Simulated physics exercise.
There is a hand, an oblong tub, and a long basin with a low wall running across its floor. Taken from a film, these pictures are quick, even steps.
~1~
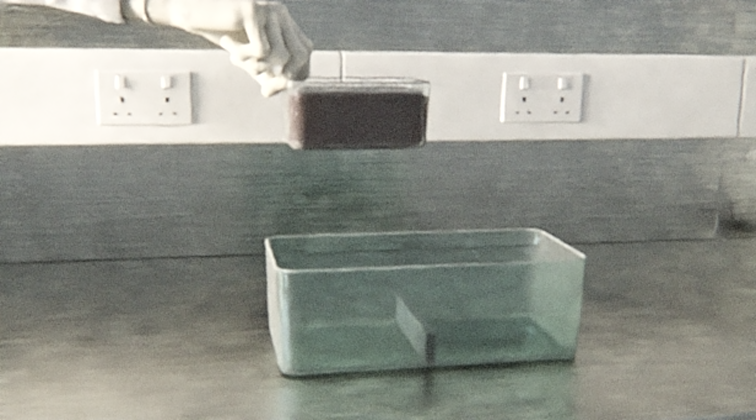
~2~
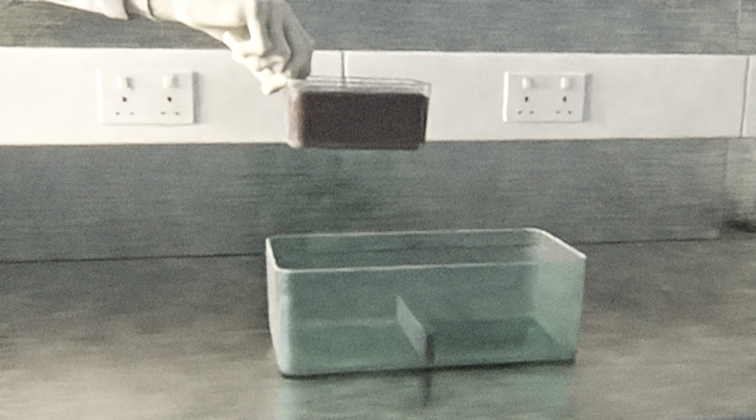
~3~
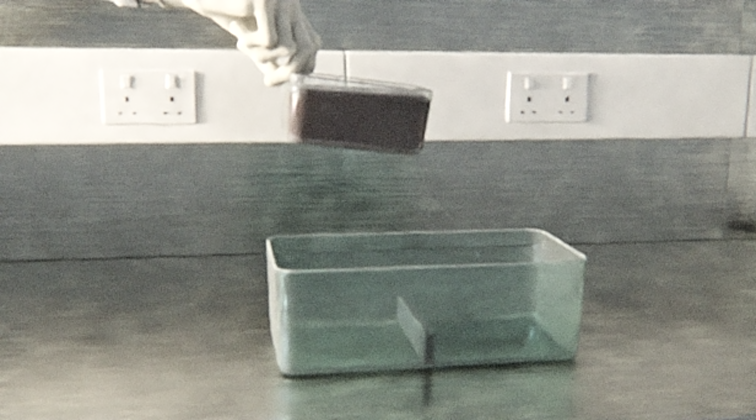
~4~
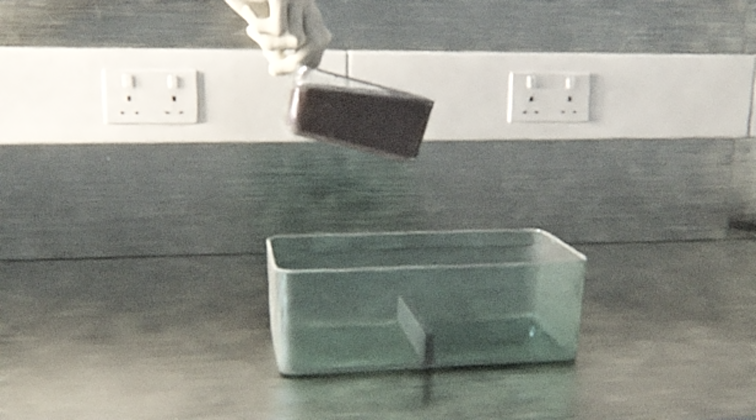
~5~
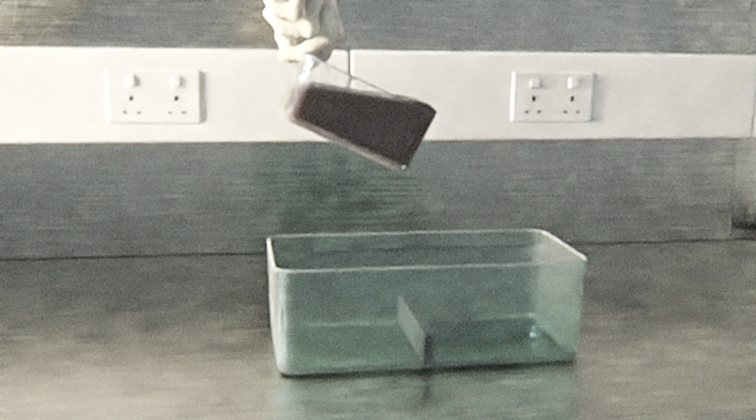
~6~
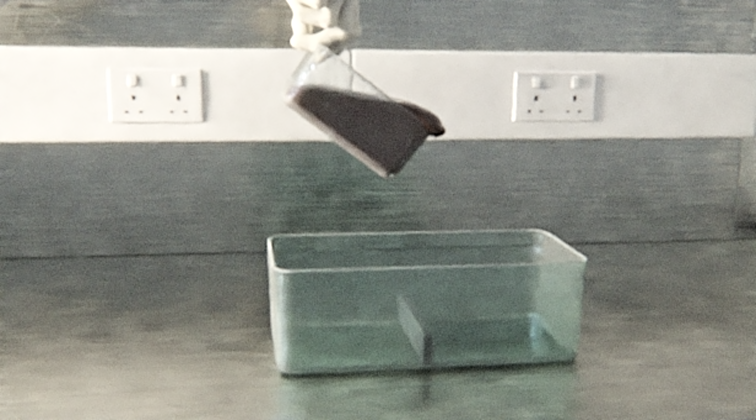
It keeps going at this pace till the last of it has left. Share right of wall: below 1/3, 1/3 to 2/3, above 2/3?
Looks to me like the right side of the wall gets upwards of two thirds.
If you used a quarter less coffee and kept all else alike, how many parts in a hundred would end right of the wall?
Near 75 in a hundred.
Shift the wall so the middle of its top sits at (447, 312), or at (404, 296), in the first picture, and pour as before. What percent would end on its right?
With the first placement it is 55 %, with the second 85 %.
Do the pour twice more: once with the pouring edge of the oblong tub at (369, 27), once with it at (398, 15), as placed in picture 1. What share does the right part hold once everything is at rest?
60 %, then 70 %.
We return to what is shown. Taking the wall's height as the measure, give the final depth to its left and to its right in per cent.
20 per cent left, 60 per cent right.
A moment on, the oblong tub is tipped right over and 10 per cent is still to pour, 0 is left of the wall and 48 right of it.
Next, the oblong tub is tipped right over and 0 per cent is still to pour, 16 is left of the wall and 73 right of it.
Then the oblong tub is tipped right over and 0 per cent is still to pour, 21 is left of the wall and 76 right of it.
Later the oblong tub is tipped right over and 0 per cent is still to pour, 22 is left of the wall and 75 right of it.
Finally, 22 per cent lies left of the wall, 75 right of it and 3 outside.
